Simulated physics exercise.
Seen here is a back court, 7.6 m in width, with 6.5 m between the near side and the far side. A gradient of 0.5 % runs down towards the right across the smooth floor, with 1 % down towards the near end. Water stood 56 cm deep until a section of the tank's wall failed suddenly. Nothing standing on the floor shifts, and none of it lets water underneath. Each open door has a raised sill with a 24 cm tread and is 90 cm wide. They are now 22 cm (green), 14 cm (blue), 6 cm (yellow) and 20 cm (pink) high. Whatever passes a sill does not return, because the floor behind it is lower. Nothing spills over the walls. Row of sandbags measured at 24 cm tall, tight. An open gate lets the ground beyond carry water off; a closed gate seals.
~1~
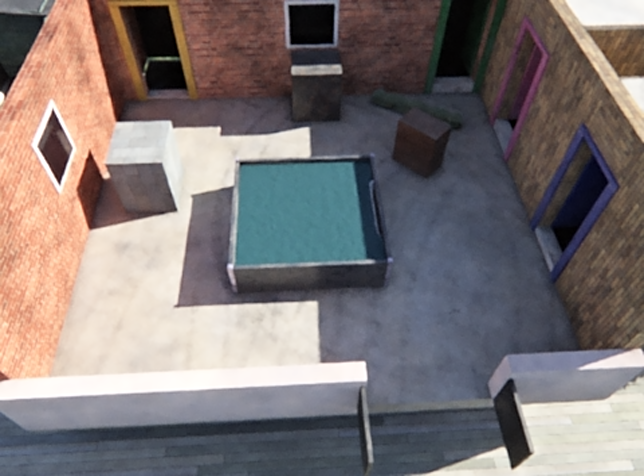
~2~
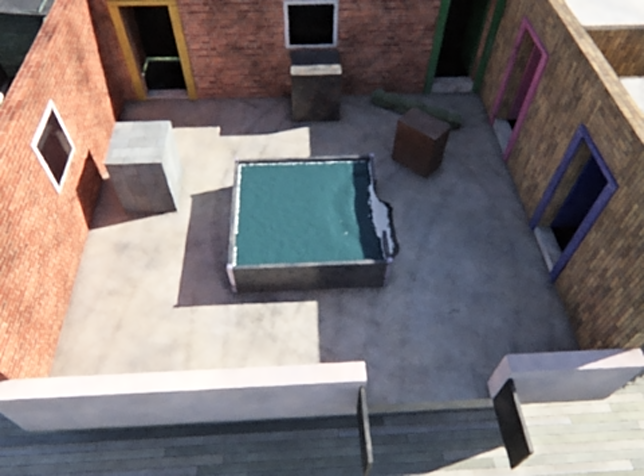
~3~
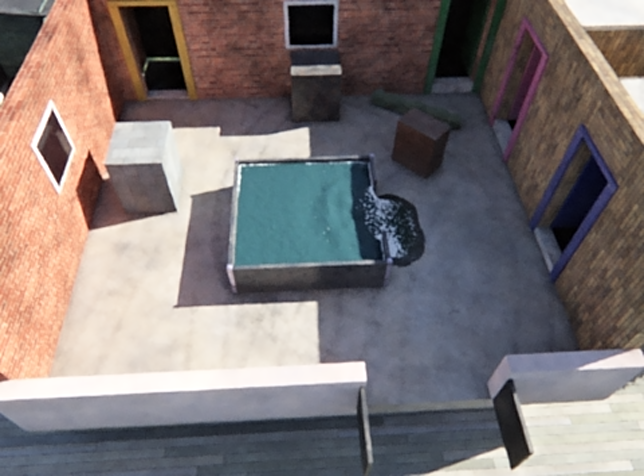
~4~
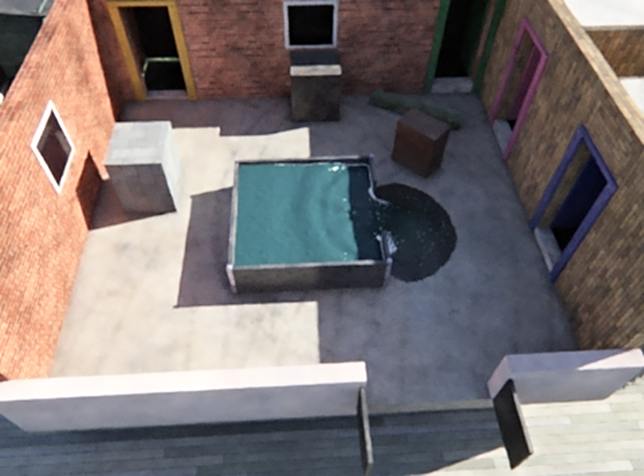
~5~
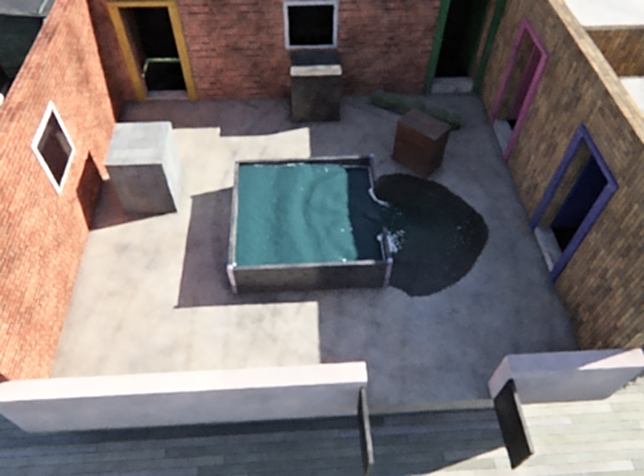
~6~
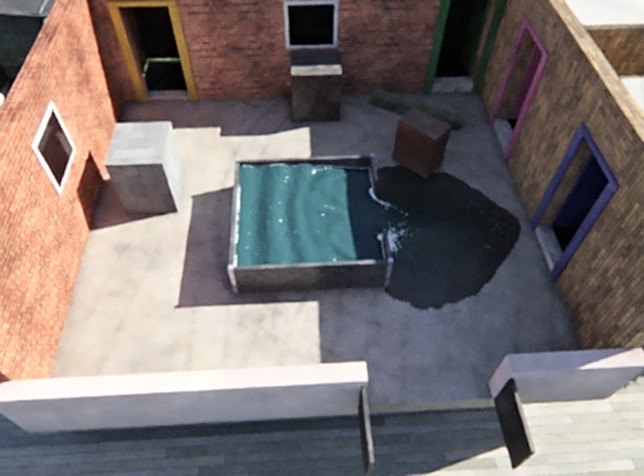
A tank of still water opens on its right side and water spreads across the courtyard floor.
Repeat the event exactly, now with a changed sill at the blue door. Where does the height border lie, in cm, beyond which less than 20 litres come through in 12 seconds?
It lies at roughly 22 cm.
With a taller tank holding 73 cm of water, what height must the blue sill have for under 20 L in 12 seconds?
Minimum height: Approx. 30 cm.
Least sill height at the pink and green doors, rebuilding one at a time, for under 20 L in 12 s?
You'd want some 11.0 cm at pink and some 15 cm at green.
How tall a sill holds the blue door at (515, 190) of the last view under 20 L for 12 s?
You'd want it roughly 21 cm high.
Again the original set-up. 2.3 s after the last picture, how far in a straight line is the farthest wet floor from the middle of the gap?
Close to 4.6 metres, I'd say.
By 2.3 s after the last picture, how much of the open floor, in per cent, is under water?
Near 30 per cent is wet.
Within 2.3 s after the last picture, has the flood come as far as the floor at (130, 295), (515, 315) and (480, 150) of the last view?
Status: Clear / submerged / submerged.
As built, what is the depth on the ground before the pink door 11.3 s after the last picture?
It stands about 8.0 centimetres deep.
Then, 0.7 s after the last picture water covers 20 % of the floor, deepest (32 cm) near (388, 233); 26 cm at the blue door, 11 litres in over its 14 cm sill.
Then, 2.3 s after the last picture water covers 30 % of the floor, deepest (32 cm) near (591, 376); 24 cm at the blue door, 94 litres in over its 14 cm sill.
Then, 11.3 s after the last picture water covers 90 % of the floor, deepest (13 cm) near (566, 377); 9 cm at the blue door, 131 litres in over its 14 cm sill.
At the blue door as built, the water peaked near 27 cm, 1.5 s after the last picture.
Run again over the same 12 s with other heights there, 60 litres in over 18 cm, 10 litres over 24 cm. The limit of 20 litres is kept from about 22 cm up.
